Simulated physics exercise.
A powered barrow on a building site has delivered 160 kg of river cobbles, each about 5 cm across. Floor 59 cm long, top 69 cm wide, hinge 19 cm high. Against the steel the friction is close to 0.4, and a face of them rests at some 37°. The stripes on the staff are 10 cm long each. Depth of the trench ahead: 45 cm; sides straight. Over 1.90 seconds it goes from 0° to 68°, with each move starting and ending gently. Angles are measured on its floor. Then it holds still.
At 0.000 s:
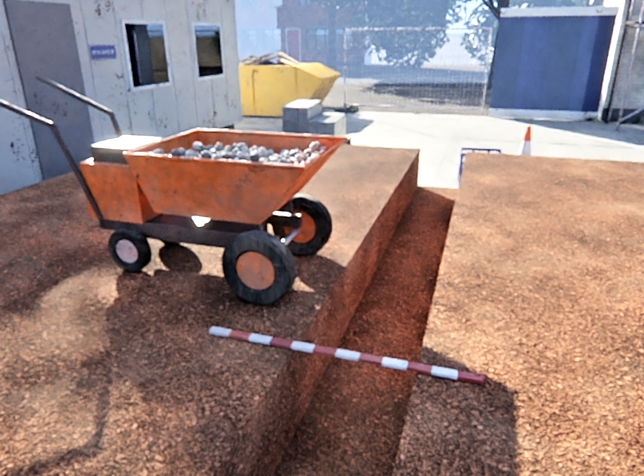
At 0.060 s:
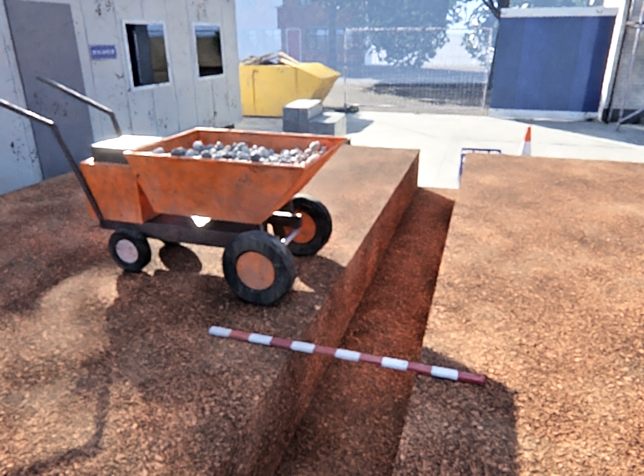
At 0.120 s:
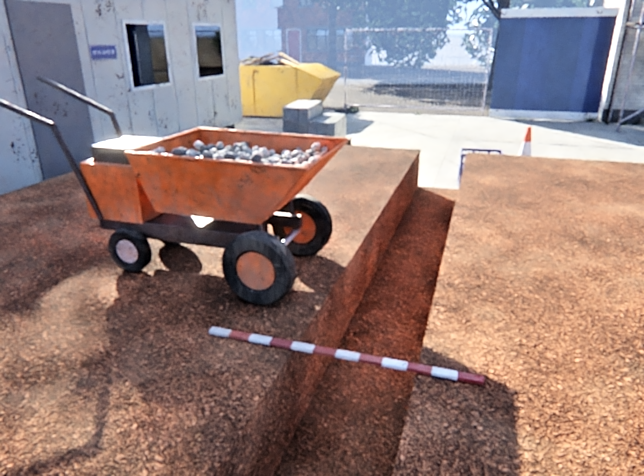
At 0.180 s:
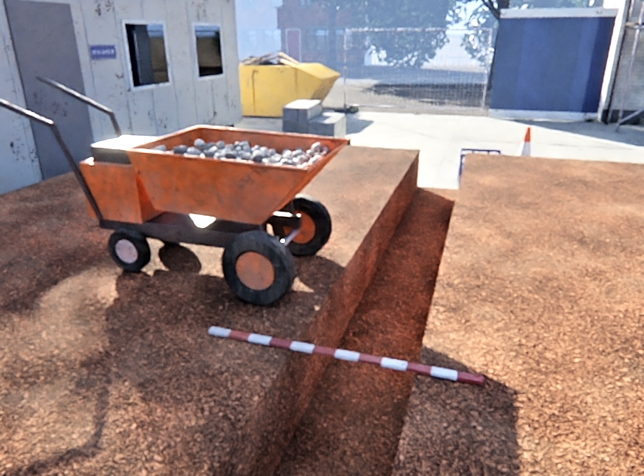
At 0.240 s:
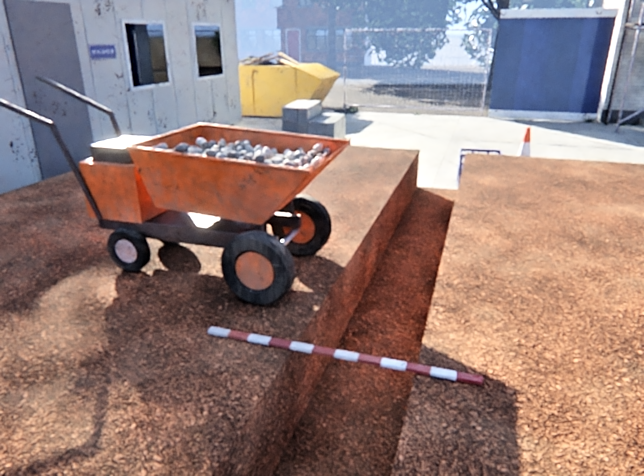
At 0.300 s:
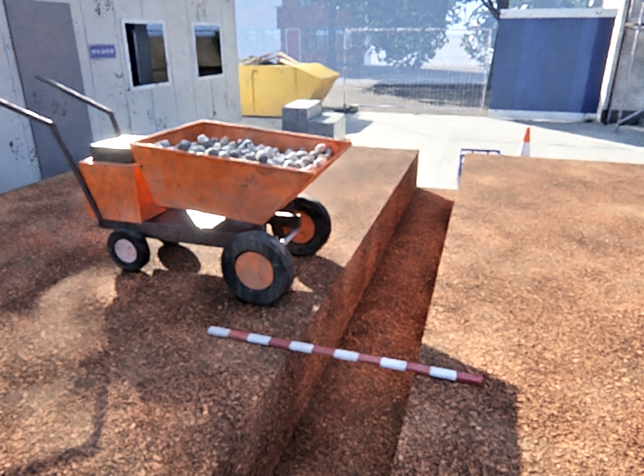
An orange barrow's tray of grey stones tilts slightly toward the trench on the right.
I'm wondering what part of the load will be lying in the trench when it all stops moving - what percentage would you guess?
I would guess about 81 per cent.
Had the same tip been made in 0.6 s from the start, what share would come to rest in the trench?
Then some 55 per cent would.
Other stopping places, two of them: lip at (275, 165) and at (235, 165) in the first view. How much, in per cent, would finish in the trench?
First place: Near 100%; second place: Near 100%.
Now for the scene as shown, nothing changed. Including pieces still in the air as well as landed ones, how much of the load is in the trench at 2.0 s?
Some 40 per cent.
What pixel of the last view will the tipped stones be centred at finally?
Their centre sits close to (404, 351).
After 1.4 s the floor is at 57°; 100 % in the tray; the foremost stones are at (387, 244).
After 2.0 s the floor is at 68°; 50 % in the tray, 39 % in the trench, 12 % past the trench; the foremost stones are at (506, 317).
After 2.3 s the floor is at 68°; 23 % in the tray, 58 % in the trench, 19 % past the trench; the foremost stones are at (565, 320).
After 4.3 s the floor is at 68°; 0 % in the tray, 81 % in the trench, 19 % past the trench; the foremost stones are at (580, 319).
